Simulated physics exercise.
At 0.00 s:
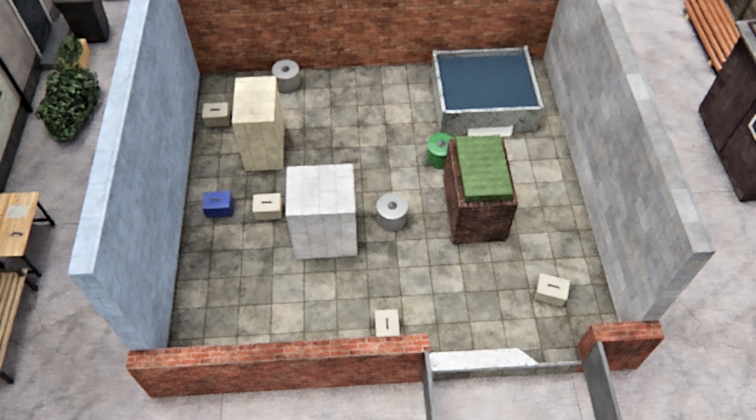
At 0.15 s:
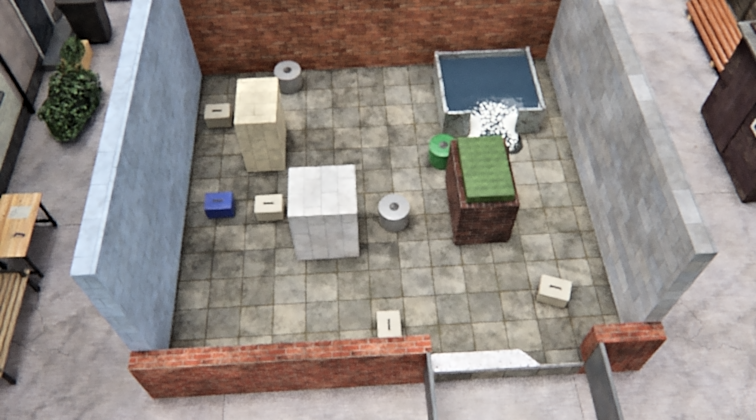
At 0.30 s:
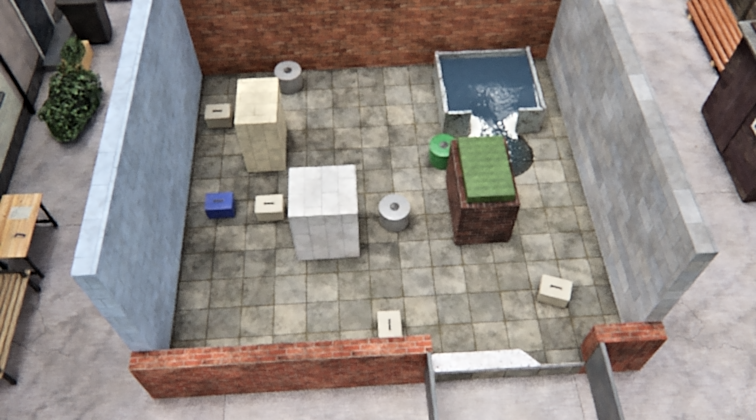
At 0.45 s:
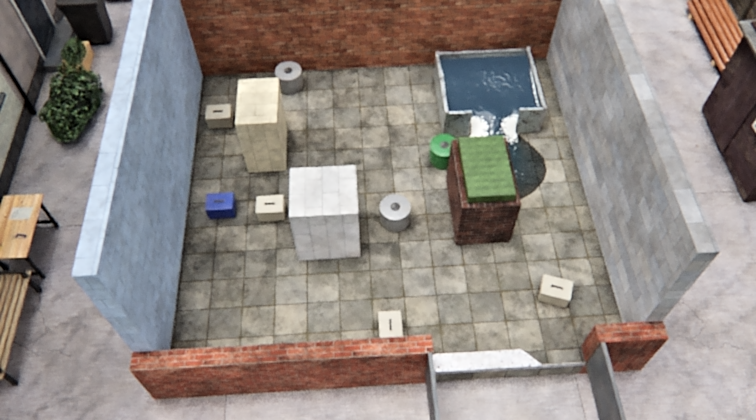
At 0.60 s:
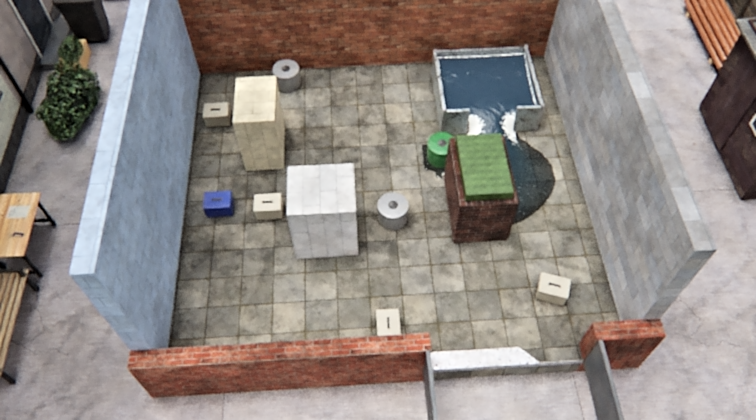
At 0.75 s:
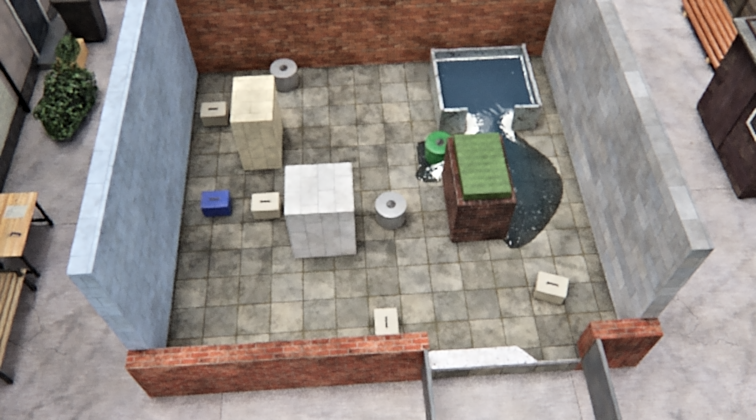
Water pouring from a raised tank in a walled courtyard, spreading across the paving around a grass-topped brick block and green tub.
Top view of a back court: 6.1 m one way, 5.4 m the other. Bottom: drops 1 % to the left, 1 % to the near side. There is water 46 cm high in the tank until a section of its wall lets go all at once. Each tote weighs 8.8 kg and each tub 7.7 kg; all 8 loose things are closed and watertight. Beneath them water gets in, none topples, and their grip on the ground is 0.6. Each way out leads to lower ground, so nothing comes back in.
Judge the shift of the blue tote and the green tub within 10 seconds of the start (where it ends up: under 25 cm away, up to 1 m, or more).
Blue tote almost motionless; green tub somewhat off its start.
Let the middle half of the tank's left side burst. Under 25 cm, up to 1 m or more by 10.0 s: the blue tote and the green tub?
Blue tote: Displaced far; green tub: Essentially stationary.
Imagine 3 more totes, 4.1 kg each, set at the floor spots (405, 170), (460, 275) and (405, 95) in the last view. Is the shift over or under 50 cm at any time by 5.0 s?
Result, in listed order: Exceeded / not exceeded / not exceeded.
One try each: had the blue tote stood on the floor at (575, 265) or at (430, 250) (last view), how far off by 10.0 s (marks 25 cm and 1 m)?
Outcomes in order: It is taken a long way; it sits still.
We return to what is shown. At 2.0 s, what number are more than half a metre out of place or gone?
1.
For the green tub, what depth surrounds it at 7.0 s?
I'd put it at about 1 cm.
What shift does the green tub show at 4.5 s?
I'd put it at around 60 cm.
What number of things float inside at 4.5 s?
By my count, 0.
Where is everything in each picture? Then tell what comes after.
The first picture shows the blue tote at (216, 200), on the bottom; the green tub at (442, 144), on the bottom; water covers 1.9 m2; 0 of 8 have shifted.
The second picture shows the blue tote at (218, 201) rests on the ground; the green tub at (444, 145), on the bottom; water covers 2.3 m2; 0 of 8 have shifted.
The third picture shows the blue tote at (219, 201), on the bottom; the green tub at (444, 145), on the bottom; 2.8 m2 under water; 0 of 8 have shifted.
The fourth picture shows the blue tote at (220, 201), on the bottom; the green tub at (445, 145), on the bottom; water covers 3.2 m2; 0 of 8 have shifted.
The fifth picture shows the blue tote at (217, 199), on the bottom; the green tub at (442, 143), on the bottom; 3.6 m2 under water; 0 of 8 have shifted.
The sixth picture shows the blue tote at (215, 199) rests on the ground; the green tub at (440, 142) rests on the ground; water covers 4.1 m2; 0 of 8 have shifted.
After 2.0 s the blue tote is near (215, 199), 0.0 m from its start, aground; the green tub is near (420, 119), 0.6 m from its start, aground; 0 of 8 are out; 0 afloat.
After 4.5 s the blue tote is near (215, 199), 0.0 m from its start, aground; the green tub is near (420, 119), 0.6 m from its start, aground; 0 of 8 are out; 0 afloat.
After 7.0 s the blue tote is near (215, 199), 0.0 m from its start, aground; the green tub is near (420, 119), 0.6 m from its start, aground; 0 of 8 are out; 0 afloat.
After 10.0 s the blue tote is near (215, 199), 0.0 m from its start, aground; the green tub is near (420, 119), 0.6 m from its start, aground; 0 of 8 are out; 0 afloat.
